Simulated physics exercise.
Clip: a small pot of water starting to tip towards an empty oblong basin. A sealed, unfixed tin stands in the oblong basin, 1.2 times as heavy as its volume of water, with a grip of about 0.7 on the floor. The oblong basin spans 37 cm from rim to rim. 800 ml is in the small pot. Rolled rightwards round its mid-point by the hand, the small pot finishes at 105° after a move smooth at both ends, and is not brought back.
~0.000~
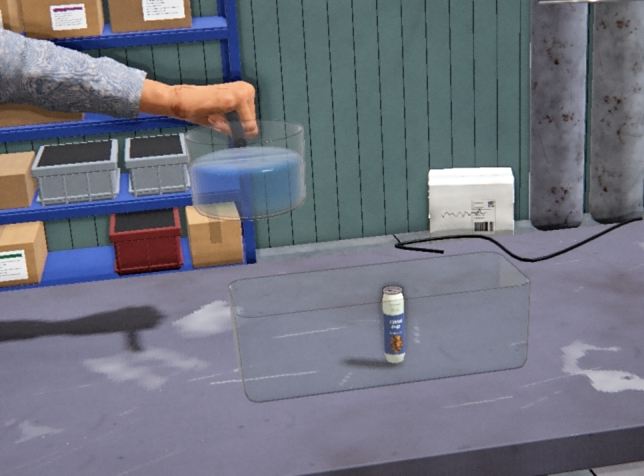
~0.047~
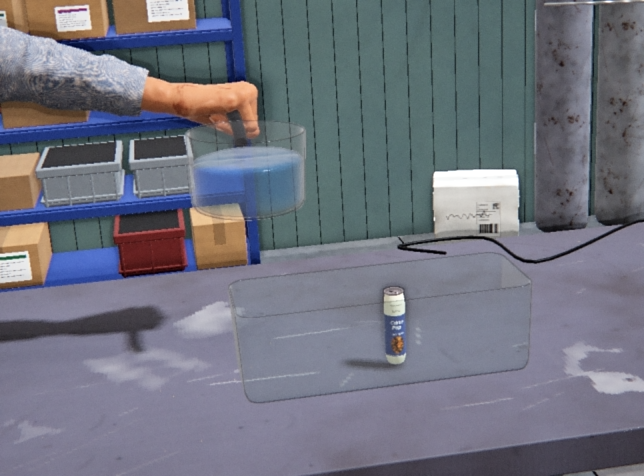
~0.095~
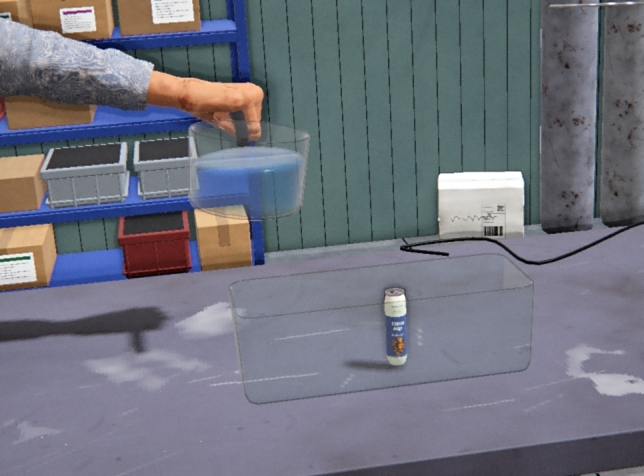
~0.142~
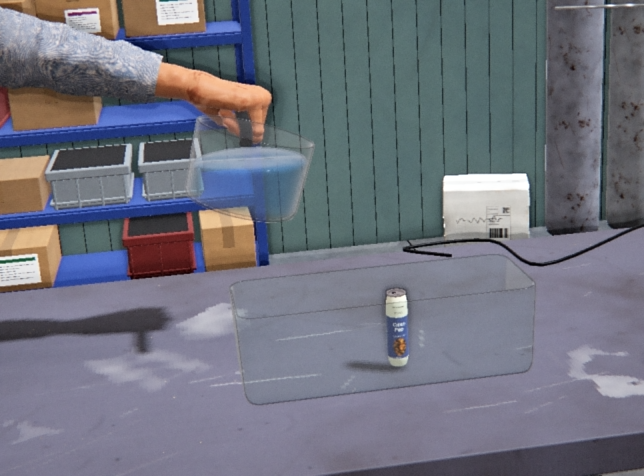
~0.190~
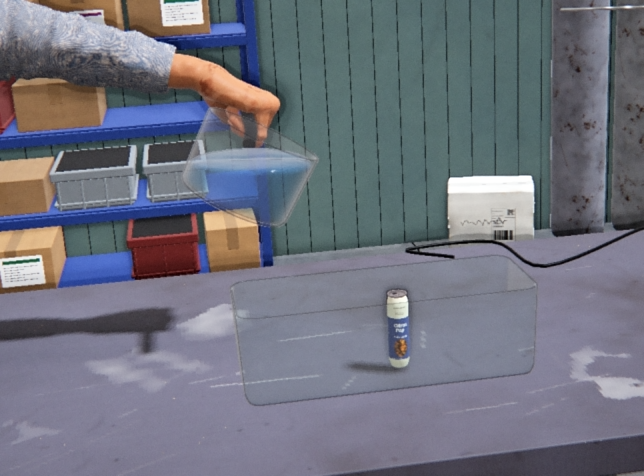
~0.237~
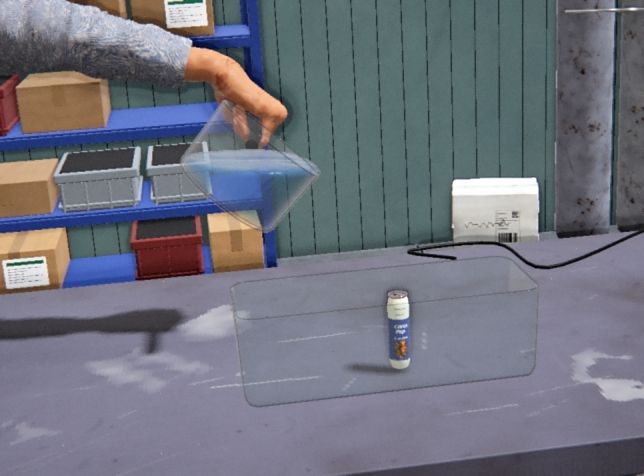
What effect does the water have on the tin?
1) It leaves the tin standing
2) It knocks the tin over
Option 2: It knocks the tin over.
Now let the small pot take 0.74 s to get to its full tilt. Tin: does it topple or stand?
Tips over.
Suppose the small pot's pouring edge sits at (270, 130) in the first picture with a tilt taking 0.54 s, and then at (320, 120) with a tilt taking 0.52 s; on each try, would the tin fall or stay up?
The tin stays vertical the first time and overturns the second time.
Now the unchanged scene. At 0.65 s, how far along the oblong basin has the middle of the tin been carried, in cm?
Close to 2 cm.
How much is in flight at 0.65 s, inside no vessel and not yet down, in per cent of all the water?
Something like 12 per cent of the total.
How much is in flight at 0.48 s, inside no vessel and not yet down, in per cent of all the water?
Estimate: About 48 % of all of it.
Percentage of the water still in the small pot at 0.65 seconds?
I'd say some 10 per cent remains.
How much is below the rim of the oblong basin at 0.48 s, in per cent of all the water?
I'd estimate some 16 percent of the liquid.
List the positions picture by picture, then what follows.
In the first frame, it leans 0°; its right rim is at (302, 128); the water meets the walls at (190, 164) and (301, 153); the oblong basin's rim runs from (232, 301) to (515, 268); the tin's top is at (393, 294).
In the second frame, it leans 2°; its right rim is at (304, 130); the water meets the walls at (191, 164) and (301, 154).
In the third frame, it leans 8°; its right rim is at (308, 136); the water meets the walls at (191, 163) and (302, 154).
In the fourth frame, it leans 17°; its right rim is at (313, 145); the water meets the walls at (192, 163) and (306, 156).
In the fifth frame, it leans 29°; its right rim is at (316, 159); the water meets the walls at (187, 163) and (311, 158).
In the sixth frame, it leans 42°; its right rim is at (316, 175); the water meets the walls at (182, 158) and (311, 162); 1 per cent is over the edge.
Then, 0.48 s in, the tilt is 102° and 36 per cent is still to pour; the tin stands where it began.
Then, 0.65 s in, the tilt is 105° and 10 per cent is still to pour; the tin leans 7°.
Then, 0.84 s in, the tilt is 105° and 2 per cent is still to pour; the tin leans 48°.
Then, 1.04 s in, the tilt is 105° and 0 per cent is still to pour; the tin lies on its side.
Finally, the tin lies on its side.
